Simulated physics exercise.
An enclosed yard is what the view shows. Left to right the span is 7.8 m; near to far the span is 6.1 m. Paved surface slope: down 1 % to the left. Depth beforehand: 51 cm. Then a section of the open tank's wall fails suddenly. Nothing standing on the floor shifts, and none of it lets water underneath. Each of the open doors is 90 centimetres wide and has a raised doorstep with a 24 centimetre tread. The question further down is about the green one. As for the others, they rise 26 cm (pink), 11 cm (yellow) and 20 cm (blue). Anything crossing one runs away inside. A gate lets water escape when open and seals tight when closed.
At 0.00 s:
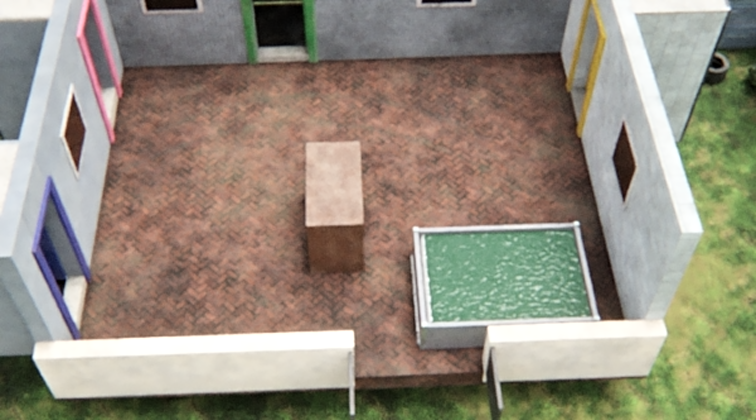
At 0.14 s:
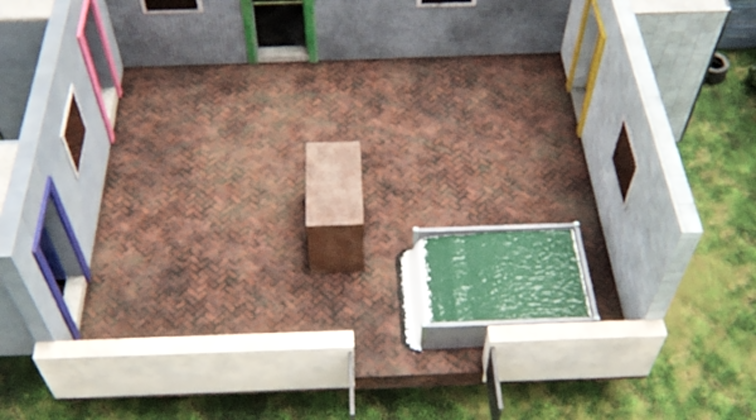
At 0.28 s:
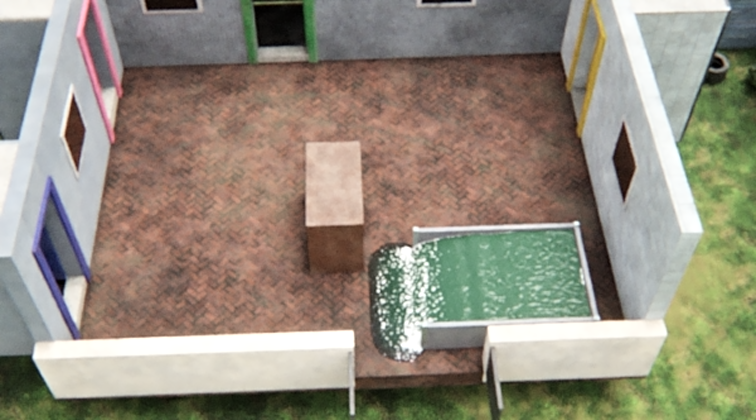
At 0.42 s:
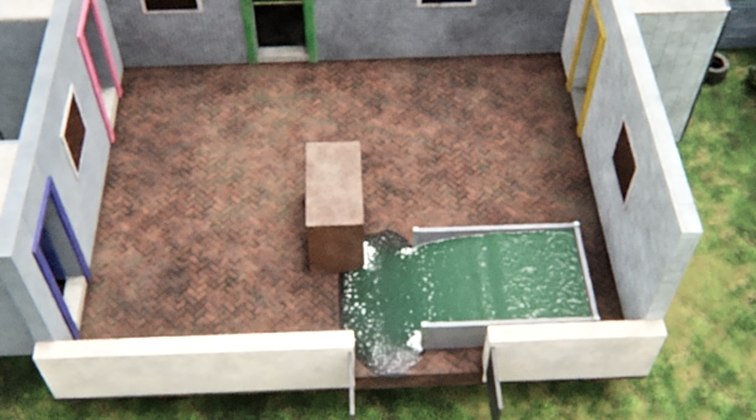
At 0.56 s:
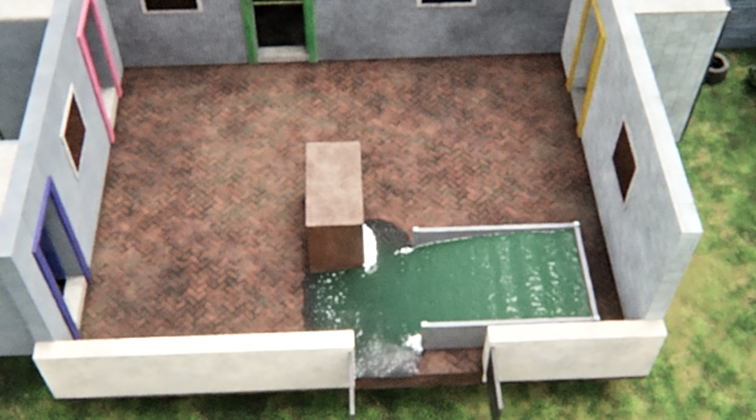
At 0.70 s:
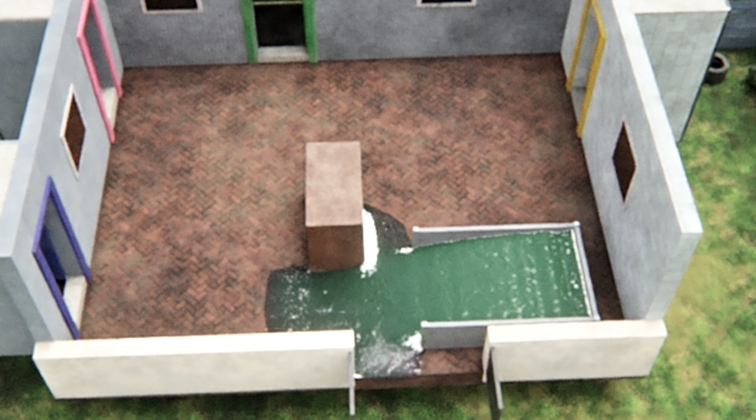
To begin with, green water lies still in an open tank at the lower right of a walled, brick-paved yard with a block near its middle. The water then bursts out of the tank's left side in a foaming edge, spreads leftward across the paving, and washes against the block and past its near side.
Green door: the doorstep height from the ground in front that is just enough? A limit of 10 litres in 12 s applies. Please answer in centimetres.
6 cm.
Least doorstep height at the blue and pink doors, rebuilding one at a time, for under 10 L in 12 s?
About 25 cm at blue and about 8.0 cm at pink.
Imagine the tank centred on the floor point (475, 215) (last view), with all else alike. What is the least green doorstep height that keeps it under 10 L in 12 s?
Roughly 9.0 cm is needed.
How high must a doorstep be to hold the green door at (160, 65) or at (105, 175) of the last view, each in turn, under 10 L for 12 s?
First place around 13.5 cm, second around 5.0 cm.
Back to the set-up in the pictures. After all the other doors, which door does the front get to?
Yellow.
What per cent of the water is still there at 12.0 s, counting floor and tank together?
Around 90 per cent of the water.
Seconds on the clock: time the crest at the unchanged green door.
Around 6.5 s, give or take.
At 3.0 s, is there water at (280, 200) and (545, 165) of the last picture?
Note: Point one not yet reached; point two not yet reached.
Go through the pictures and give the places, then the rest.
In the first picture, still water, 51 cm deep, in the open tank at (502, 276); the green door at (280, 18) is dry.
In the second picture, the front is at a hidden place, 0.2 m from the gap at (421, 293); 0.3 m2 of floor is wet, 51 cm left at the back.
In the third picture, the front is at a hidden place, 0.6 m from the gap at (421, 293); 1.1 m2 of floor is wet, 51 cm left at the back.
In the fourth picture, the front is at (345, 328), 1.1 m from the gap at (421, 294); 2.0 m2 of floor is wet, 51 cm left at the back.
In the fifth picture, the front is at (312, 330), 1.6 m from the gap at (421, 294); 3.0 m2 of floor is wet, 50 cm left at the back.
In the sixth picture, the front is at (270, 310), 2.2 m from the gap at (421, 294); 3.9 m2 of floor is wet, 45 cm left at the back; the green door at (280, 18), 5.5 m from the gap, is still 3.6 m from the nearest water.
After 1.4 s water covers 20 % of the floor, deepest (30 cm) near (368, 265); it has not reached the green door.
After 3.0 s water covers 40 % of the floor, deepest (34 cm) near (73, 373); it has not reached the green door.
After 12.0 s water covers 90 % of the floor, deepest (8 cm) near (106, 174); 5 cm at the green door, 0 litres in over its 14 cm doorstep.
At the green door as built, the water arrived by 4.2 s and peaked near 10 cm at 6.4 s.
With a doorstep of 5 cm, 18 litres would have come in within the 12 s; with 7 cm, 5 litres. So under 10 litres takes about 6 cm.
